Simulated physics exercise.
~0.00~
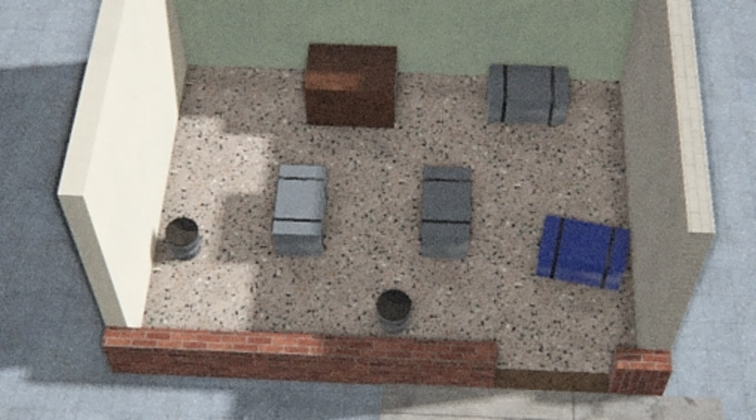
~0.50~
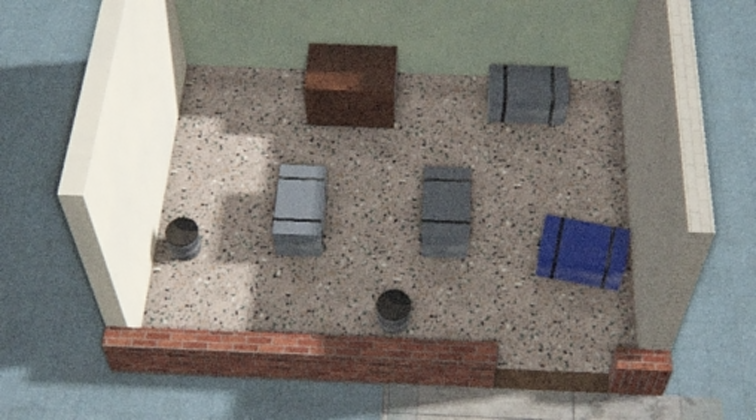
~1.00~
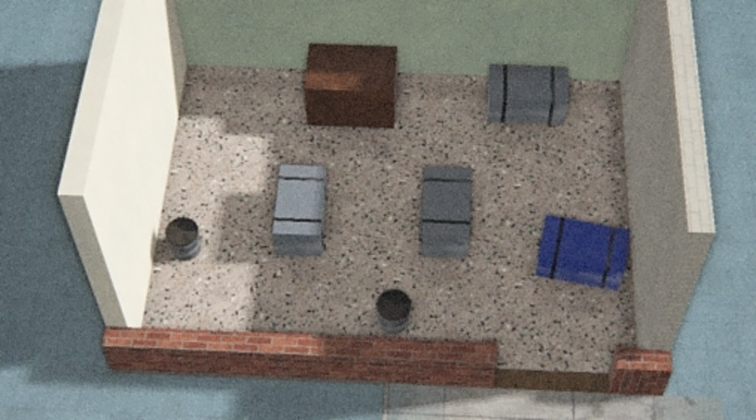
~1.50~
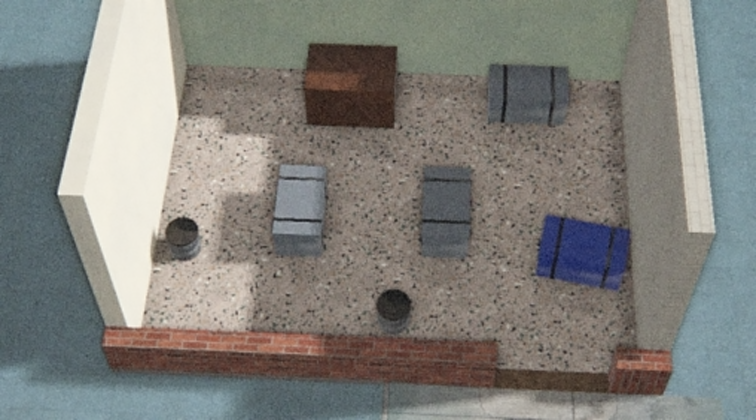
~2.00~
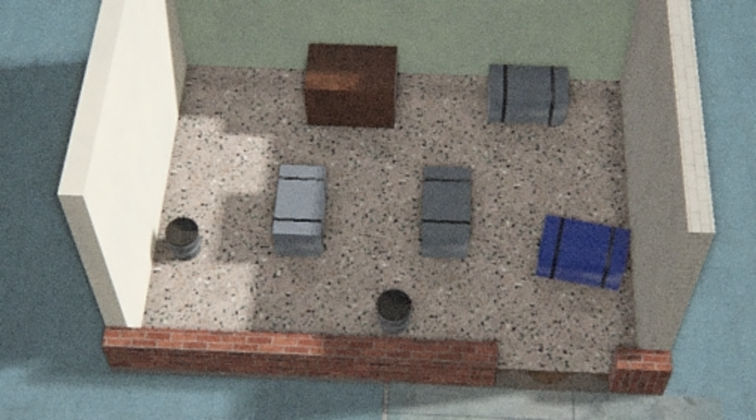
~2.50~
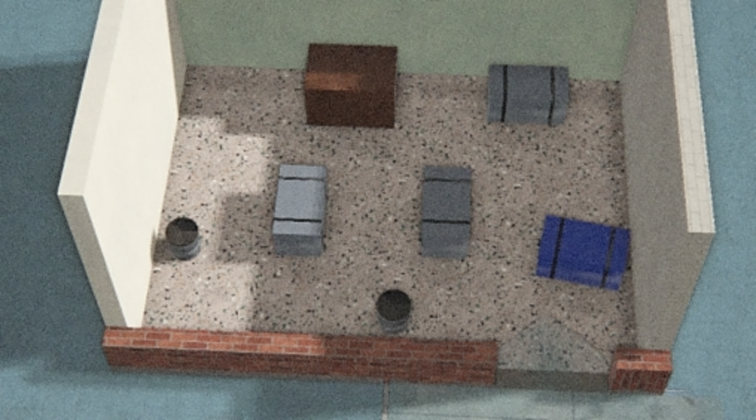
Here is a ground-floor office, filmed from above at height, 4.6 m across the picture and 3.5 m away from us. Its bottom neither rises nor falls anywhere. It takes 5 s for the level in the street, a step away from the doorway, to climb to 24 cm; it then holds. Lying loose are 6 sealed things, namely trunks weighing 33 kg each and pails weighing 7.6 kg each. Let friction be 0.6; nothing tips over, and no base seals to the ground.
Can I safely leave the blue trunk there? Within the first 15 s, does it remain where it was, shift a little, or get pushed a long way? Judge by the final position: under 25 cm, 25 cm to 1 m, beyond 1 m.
It gets pushed a long way.
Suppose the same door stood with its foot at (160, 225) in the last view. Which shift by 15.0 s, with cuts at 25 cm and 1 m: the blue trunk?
That would leave the blue trunk a long way off.
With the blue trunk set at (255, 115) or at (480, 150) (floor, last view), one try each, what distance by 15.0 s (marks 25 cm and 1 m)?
In that order: It moves a short way; it travels far.
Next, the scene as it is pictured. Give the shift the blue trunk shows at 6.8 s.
About 140 cm out of place.
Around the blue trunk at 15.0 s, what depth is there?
Somewhere close to 14 cm.
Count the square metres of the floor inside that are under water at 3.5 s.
Near 2.0 m2 in all.
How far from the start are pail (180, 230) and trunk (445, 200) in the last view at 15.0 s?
In that order: 50 cm, 140 cm.
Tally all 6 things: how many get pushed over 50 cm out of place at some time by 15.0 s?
All told, that gives 4.
After 3.5 s the blue trunk is near (585, 242), 0.0 m from its start, aground; 0 afloat.
After 6.8 s the blue trunk is near (561, 125), 1.4 m from its start, afloat; 1 afloat.
After 11.0 s the blue trunk is near (474, 116), 1.7 m from its start, afloat; 3 afloat.
After 15.0 s the blue trunk is near (212, 146), 3.7 m from its start, afloat; 6 afloat.
